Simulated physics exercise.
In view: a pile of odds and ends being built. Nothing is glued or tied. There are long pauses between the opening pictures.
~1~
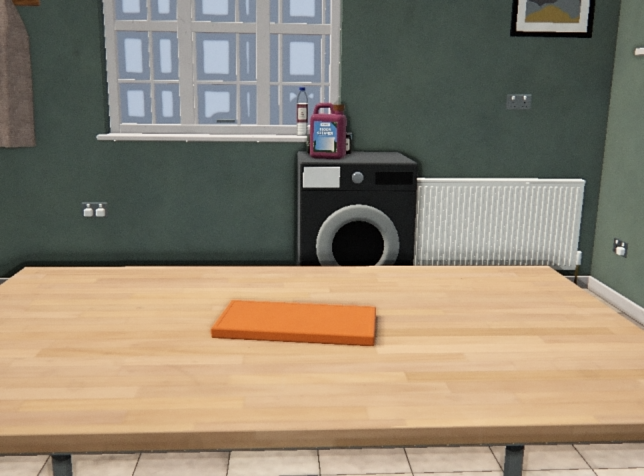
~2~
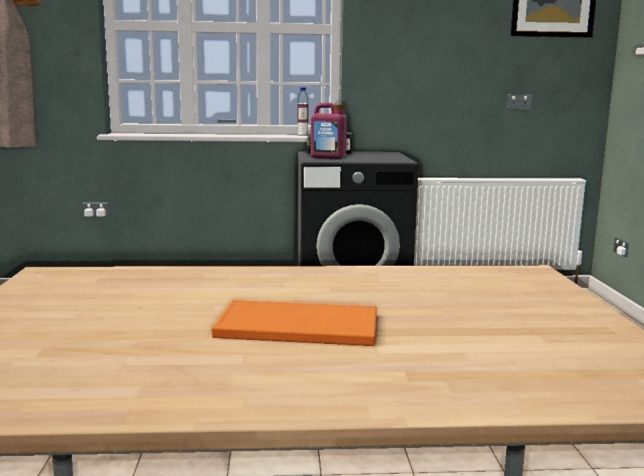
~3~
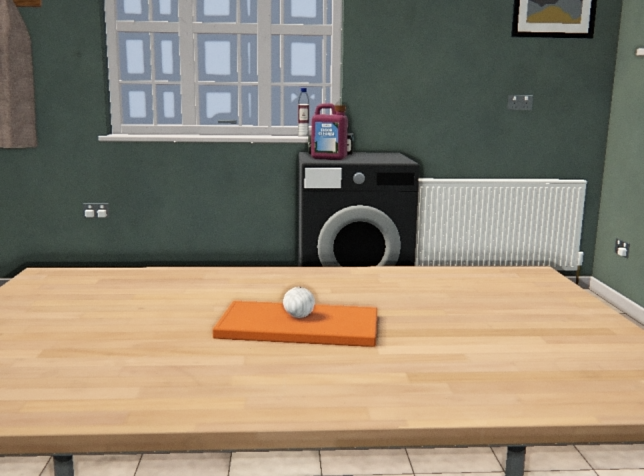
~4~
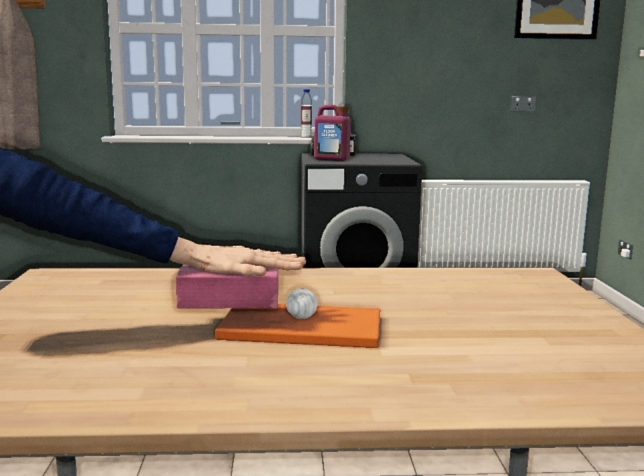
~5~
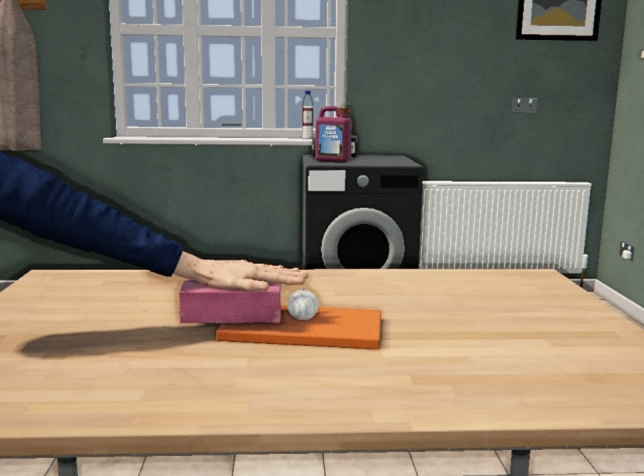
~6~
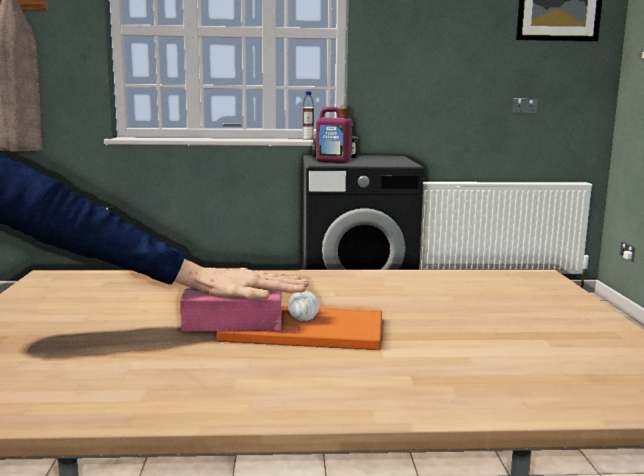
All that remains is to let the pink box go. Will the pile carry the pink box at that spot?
Here the pile holds.
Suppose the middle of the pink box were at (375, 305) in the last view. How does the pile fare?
Then it keeps its balance.
Then, 0.30 s on from there, no change.
Then, 0.70 s on from there, pink box resting near (233, 305).
In the end, all 3 unmoved. At the end, from the last picture's camera, pink box near (233, 305). The pile keeps its balance.
